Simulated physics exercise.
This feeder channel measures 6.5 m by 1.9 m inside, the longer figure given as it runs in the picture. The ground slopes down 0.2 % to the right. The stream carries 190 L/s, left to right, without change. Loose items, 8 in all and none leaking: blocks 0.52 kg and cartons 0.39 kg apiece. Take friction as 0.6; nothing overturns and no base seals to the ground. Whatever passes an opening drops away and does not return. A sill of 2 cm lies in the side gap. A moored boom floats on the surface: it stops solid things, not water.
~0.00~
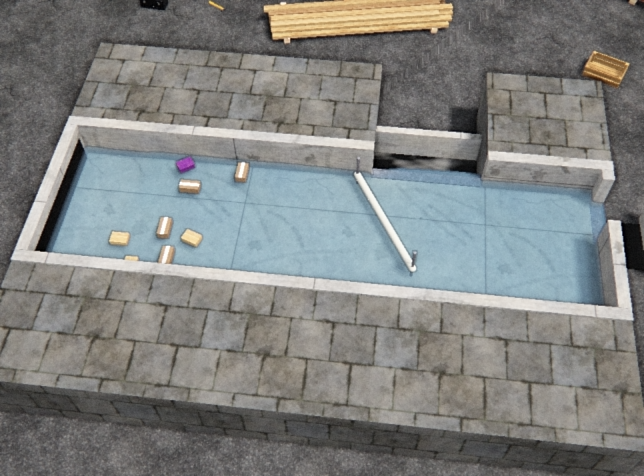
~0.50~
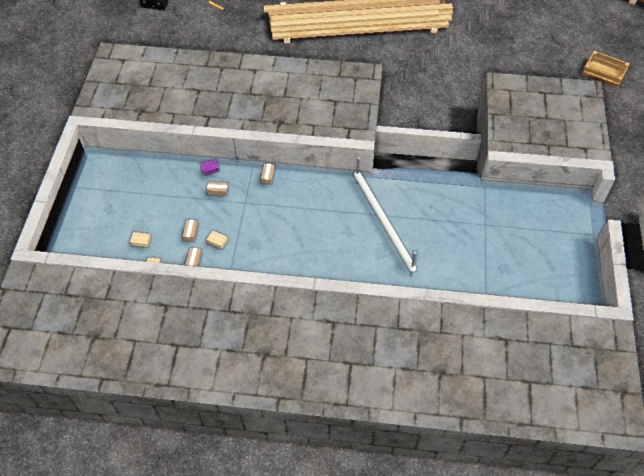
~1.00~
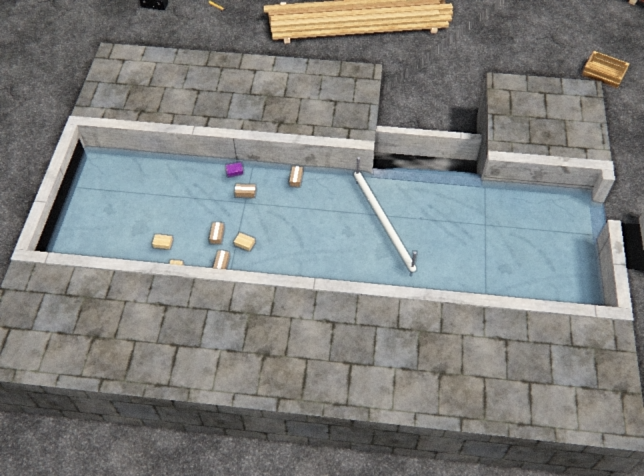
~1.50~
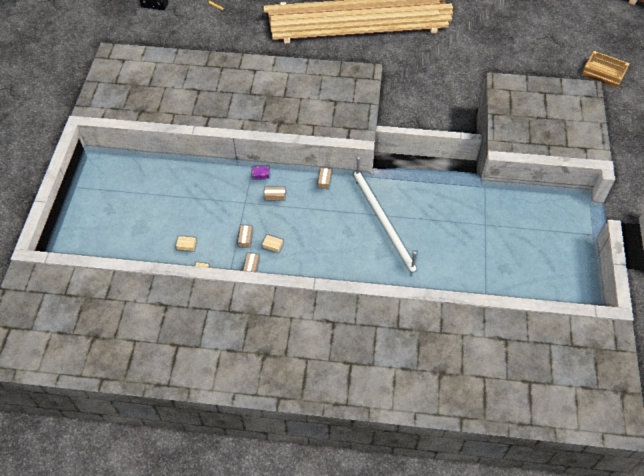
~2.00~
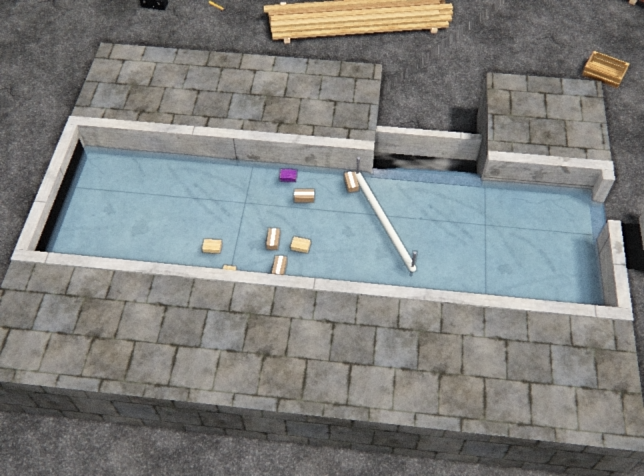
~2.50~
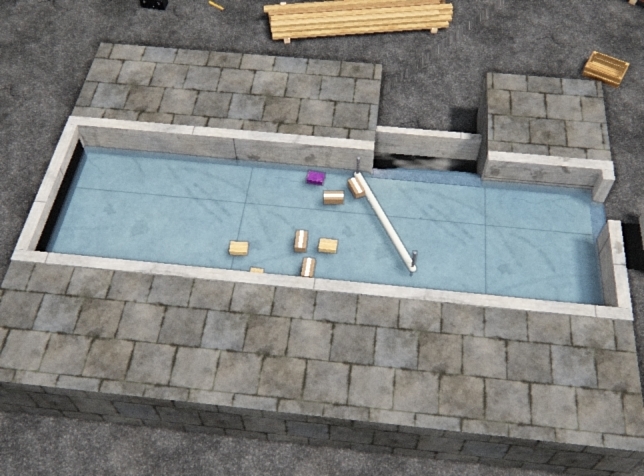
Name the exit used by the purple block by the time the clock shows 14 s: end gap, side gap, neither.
For the purple block, neither.
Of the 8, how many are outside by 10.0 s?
0 of them.
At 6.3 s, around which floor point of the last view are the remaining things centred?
Near (390, 248).
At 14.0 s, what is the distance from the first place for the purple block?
About 200 cm.
After 3.5 s the purple block is near (351, 177), 2.1 m from its start, afloat; 0 of 8 are out; 8 afloat.
After 6.3 s the purple block is near (351, 178), 2.1 m from its start, afloat; 0 of 8 are out; 8 afloat.
After 10.0 s the purple block is near (351, 178), 2.1 m from its start, afloat; 0 of 8 are out; 8 afloat.
After 14.0 s the purple block is near (351, 178), 2.1 m from its start, afloat; 1 of 8 are out; 7 afloat.
